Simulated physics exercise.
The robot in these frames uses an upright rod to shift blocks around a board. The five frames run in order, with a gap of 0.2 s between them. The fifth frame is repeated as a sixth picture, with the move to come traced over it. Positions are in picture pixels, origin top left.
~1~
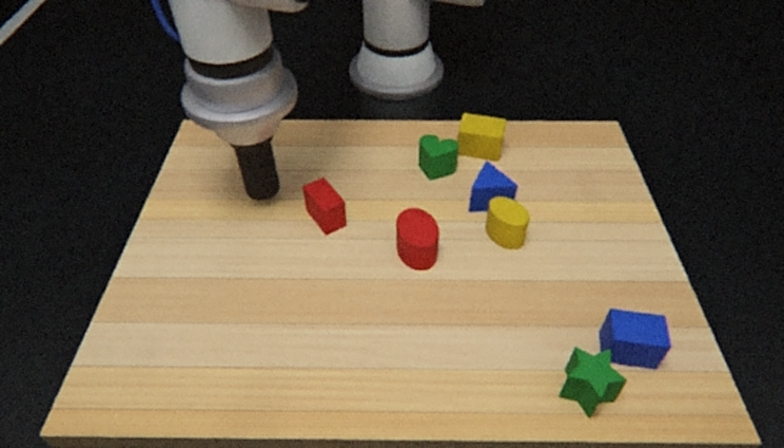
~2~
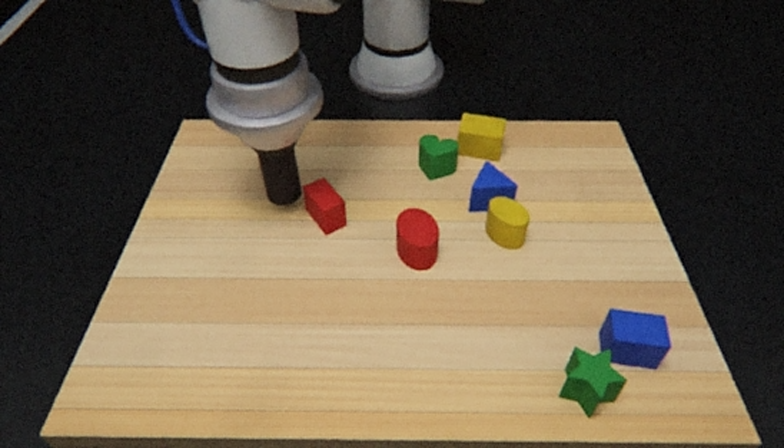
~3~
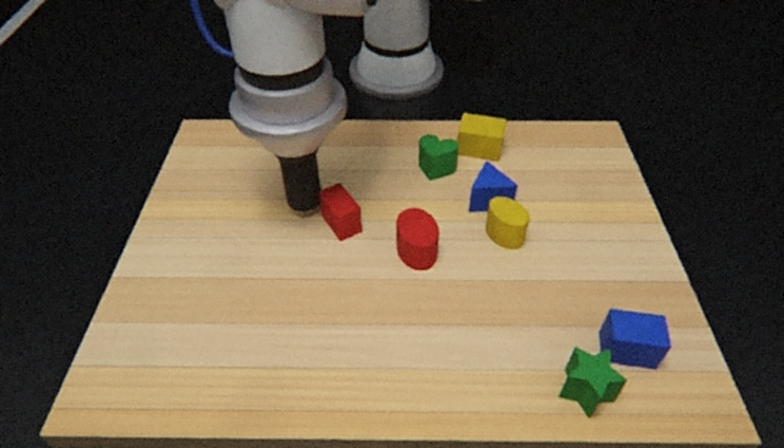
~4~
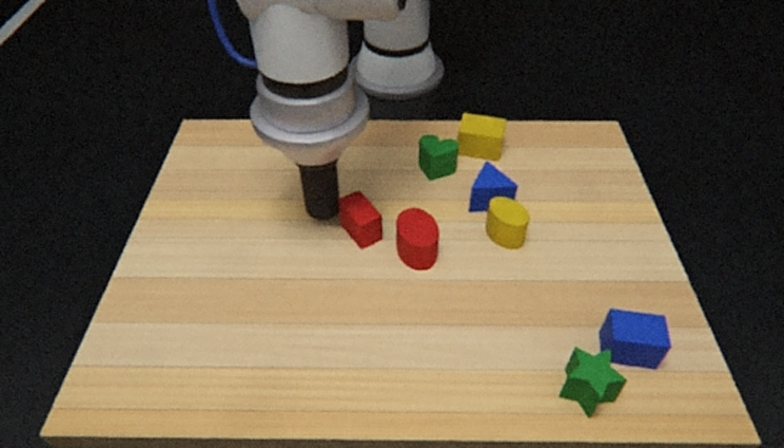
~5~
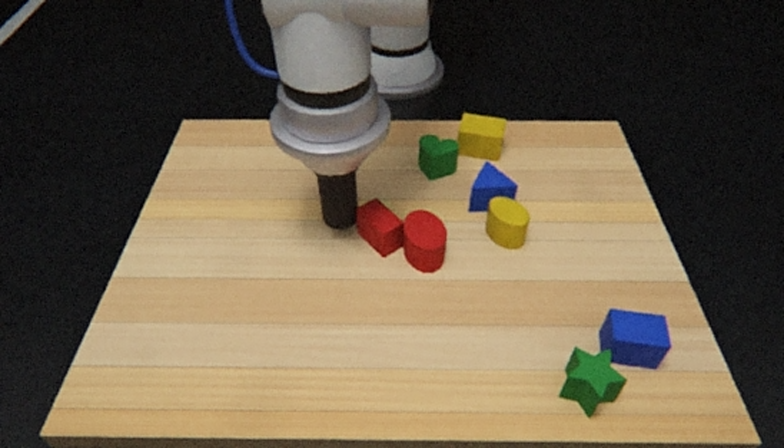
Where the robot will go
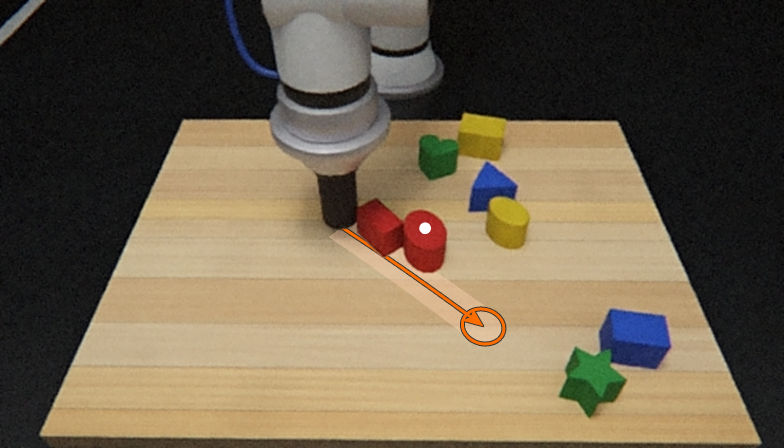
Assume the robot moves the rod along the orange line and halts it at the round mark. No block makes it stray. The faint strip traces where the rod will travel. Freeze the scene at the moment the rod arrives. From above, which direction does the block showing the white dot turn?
I'd predict that, seen from above, the block showing the white dot rotates clockwise.
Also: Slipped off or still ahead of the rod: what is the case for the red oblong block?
The red oblong block won't stay at the front of the rod.
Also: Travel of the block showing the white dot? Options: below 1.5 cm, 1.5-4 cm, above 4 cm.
Moves over 4 cm.
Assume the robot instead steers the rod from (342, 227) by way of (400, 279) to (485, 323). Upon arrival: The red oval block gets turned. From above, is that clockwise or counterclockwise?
I'd predict that, seen from above, the red oval block rotates clockwise.
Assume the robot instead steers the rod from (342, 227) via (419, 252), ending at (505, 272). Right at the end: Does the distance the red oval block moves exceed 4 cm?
It seems so.
The drawn path runs in a line from (342, 227) to (483, 326); the dot is on the red oval block.
The first path, step by step. One third of the way, rod at (385, 247); red oblong block at (427, 226), turned 60° anticlockwise; red oval block at (475, 233), turned 45° clockwise.
Two thirds of the way, rod at (433, 280); red oblong block at (452, 233), turned 105° anticlockwise; red oval block at (496, 233), turned 55° clockwise; yellow oval block at (518, 207), turned 25° anticlockwise.
At the end, rod at (485, 316); red oblong block at (452, 233), turned 105° anticlockwise; red oval block at (496, 233), turned 55° clockwise; yellow oval block at (518, 207), turned 25° anticlockwise.
